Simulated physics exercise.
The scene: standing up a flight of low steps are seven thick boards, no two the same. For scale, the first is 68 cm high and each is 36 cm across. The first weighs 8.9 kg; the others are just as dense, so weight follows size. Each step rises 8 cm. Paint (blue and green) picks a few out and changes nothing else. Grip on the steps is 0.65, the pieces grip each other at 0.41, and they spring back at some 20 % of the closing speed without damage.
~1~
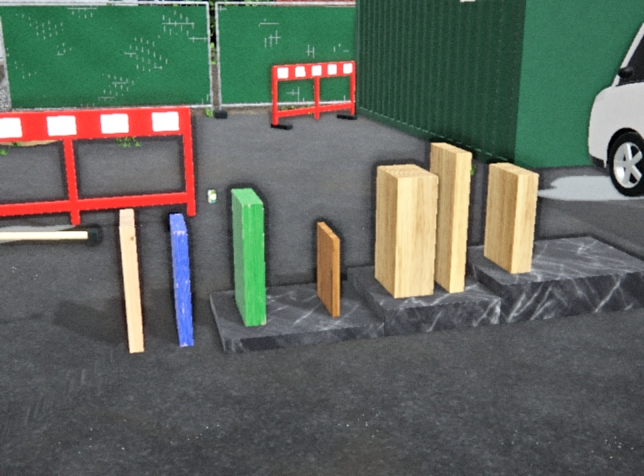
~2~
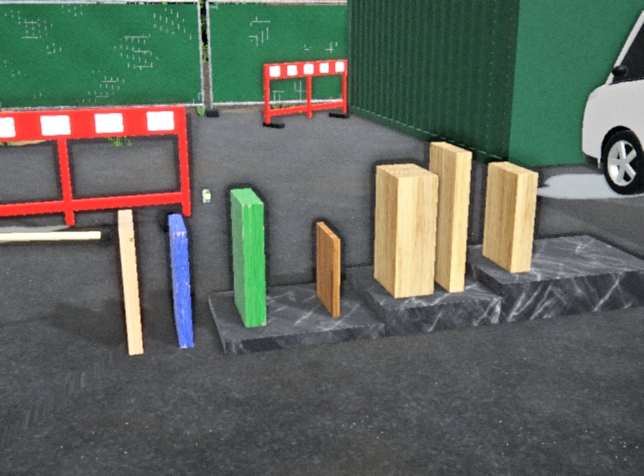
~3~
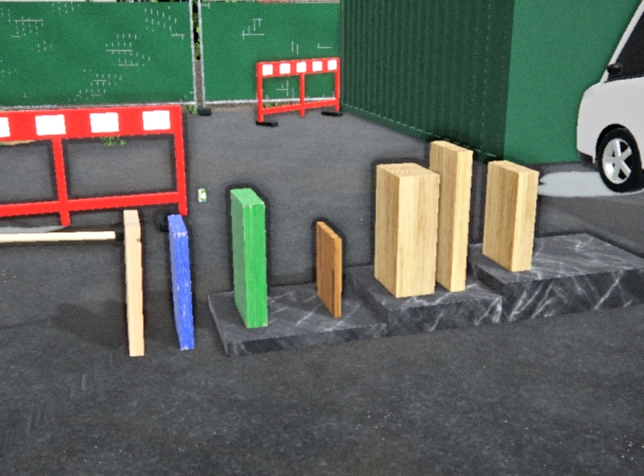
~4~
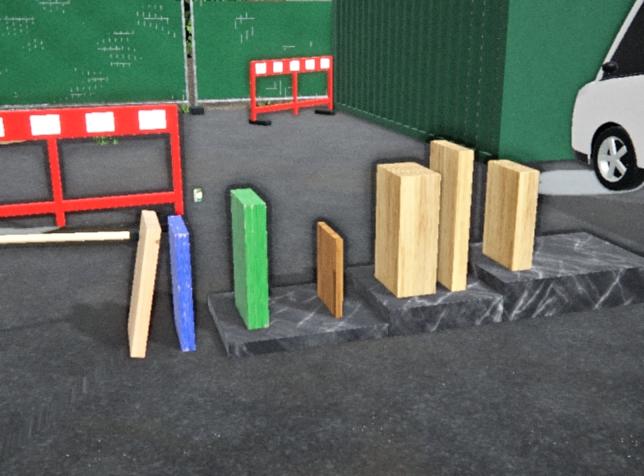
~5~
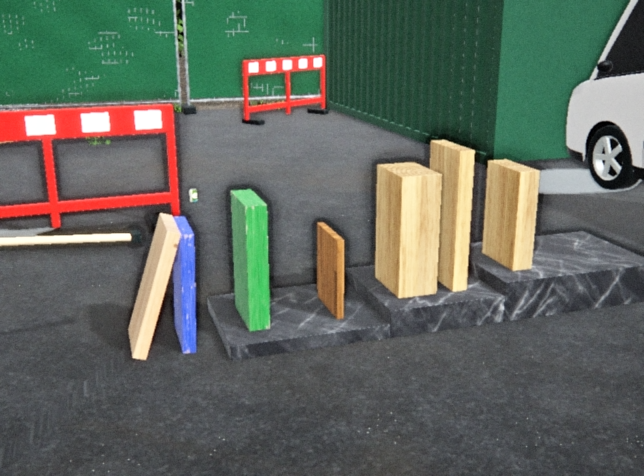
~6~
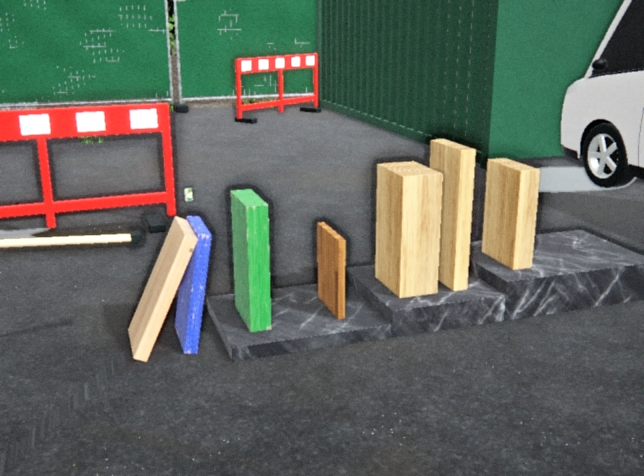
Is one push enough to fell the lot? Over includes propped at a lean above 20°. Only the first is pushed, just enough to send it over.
No, some stay up.
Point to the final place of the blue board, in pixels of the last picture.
Around (241, 303).
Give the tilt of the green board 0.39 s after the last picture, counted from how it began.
Roughly 15°.
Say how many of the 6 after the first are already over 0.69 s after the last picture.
By then 3.
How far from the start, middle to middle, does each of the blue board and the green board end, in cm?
About: Blue 30, green 50.
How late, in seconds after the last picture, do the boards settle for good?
Around 2.5 s.
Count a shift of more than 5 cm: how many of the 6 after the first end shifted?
Shifted: 3.
Then, 0.39 s after the last picture, 1 of the 6 other boards over; blue board leaning 39°; green board leaning 16°.
Then, 0.69 s after the last picture, 3 of the 6 other boards over; green board leaning 65°; blue board leaning 65°.
At rest, 3 of the 6 other boards over; green board lying flat; blue board leaning 65°. Three left standing. As the last picture would show them, middles, green board near (320, 289), blue board near (241, 303).
